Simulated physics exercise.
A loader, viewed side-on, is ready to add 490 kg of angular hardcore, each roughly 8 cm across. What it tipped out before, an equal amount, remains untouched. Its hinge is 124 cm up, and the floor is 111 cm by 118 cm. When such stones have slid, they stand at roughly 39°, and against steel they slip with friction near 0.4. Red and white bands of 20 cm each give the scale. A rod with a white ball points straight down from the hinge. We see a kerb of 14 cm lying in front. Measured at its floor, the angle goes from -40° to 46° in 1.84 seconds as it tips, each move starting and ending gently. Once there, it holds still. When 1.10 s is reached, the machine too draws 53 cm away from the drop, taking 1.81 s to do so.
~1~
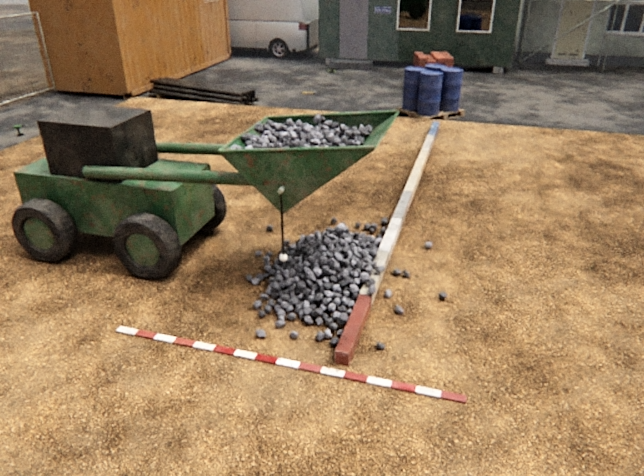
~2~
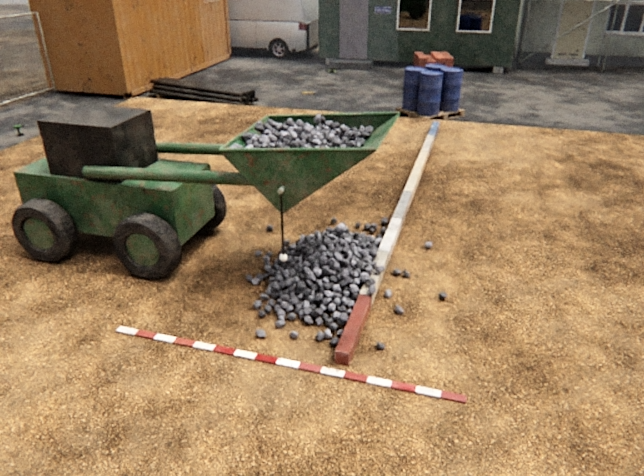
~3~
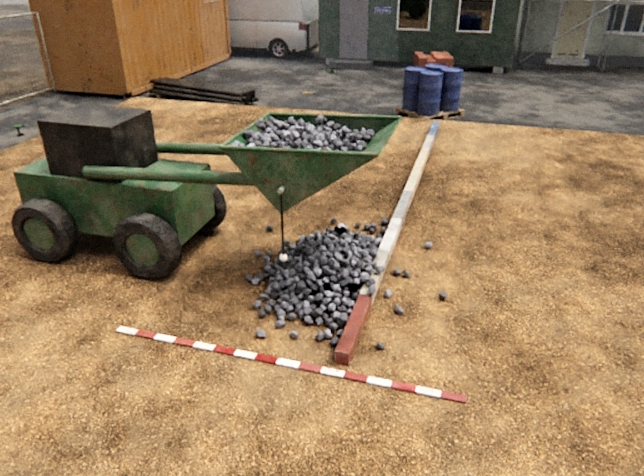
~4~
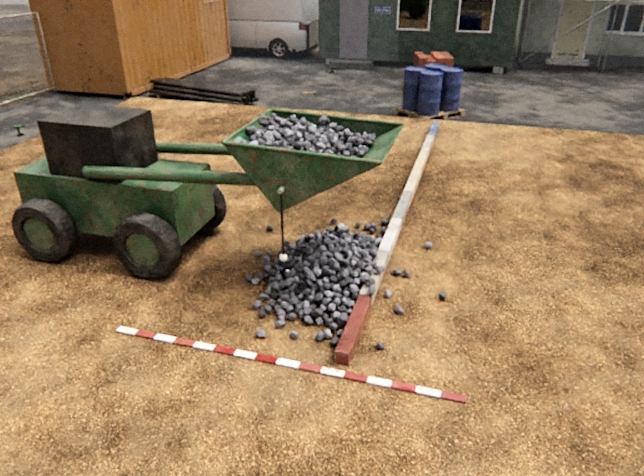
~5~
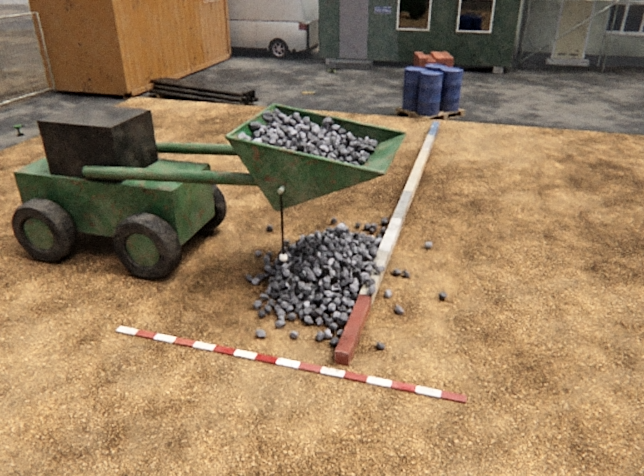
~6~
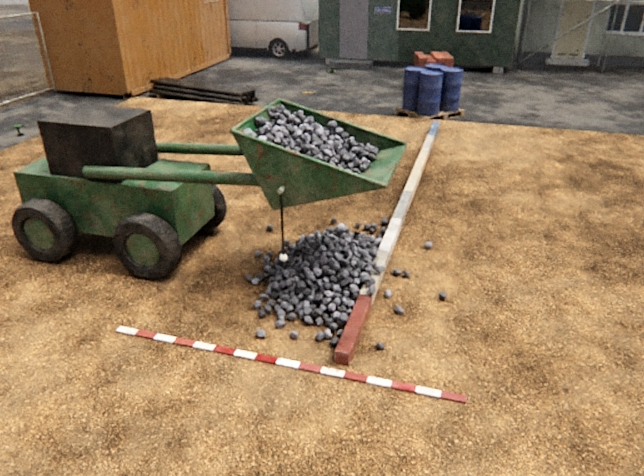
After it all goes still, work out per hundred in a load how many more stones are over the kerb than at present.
Around 35 stones per hundred.
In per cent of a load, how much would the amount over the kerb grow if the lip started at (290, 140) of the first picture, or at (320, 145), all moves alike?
Roughly 0 per cent, then 0 per cent.
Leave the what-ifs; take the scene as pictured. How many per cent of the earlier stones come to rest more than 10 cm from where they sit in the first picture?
0 %.
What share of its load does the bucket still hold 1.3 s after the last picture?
Close to 25 in a hundred is still held.
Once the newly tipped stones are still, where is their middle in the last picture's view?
The centre sits about (360, 267).
Then, 0.8 s after the last picture the floor is at 33°; in per cent of one load, 100 in the bucket, 99 on this side of the kerb, 1 over the kerb; the foremost stones are at (403, 288).
Then, 1.3 s after the last picture the floor is at 46°; in per cent of one load, 26 in the bucket, 154 on this side of the kerb, 20 over the kerb; the foremost stones are at (436, 285).
Then, 2.8 s after the last picture the floor is at 46°; in per cent of one load, 0 in the bucket, 164 on this side of the kerb, 36 over the kerb; the foremost stones are at (485, 303).
Then, 5.6 s after the last picture the floor is at 46°; in per cent of one load, 0 in the bucket, 164 on this side of the kerb, 36 over the kerb; the foremost stones are at (485, 303). Net gain over the kerb, 35.
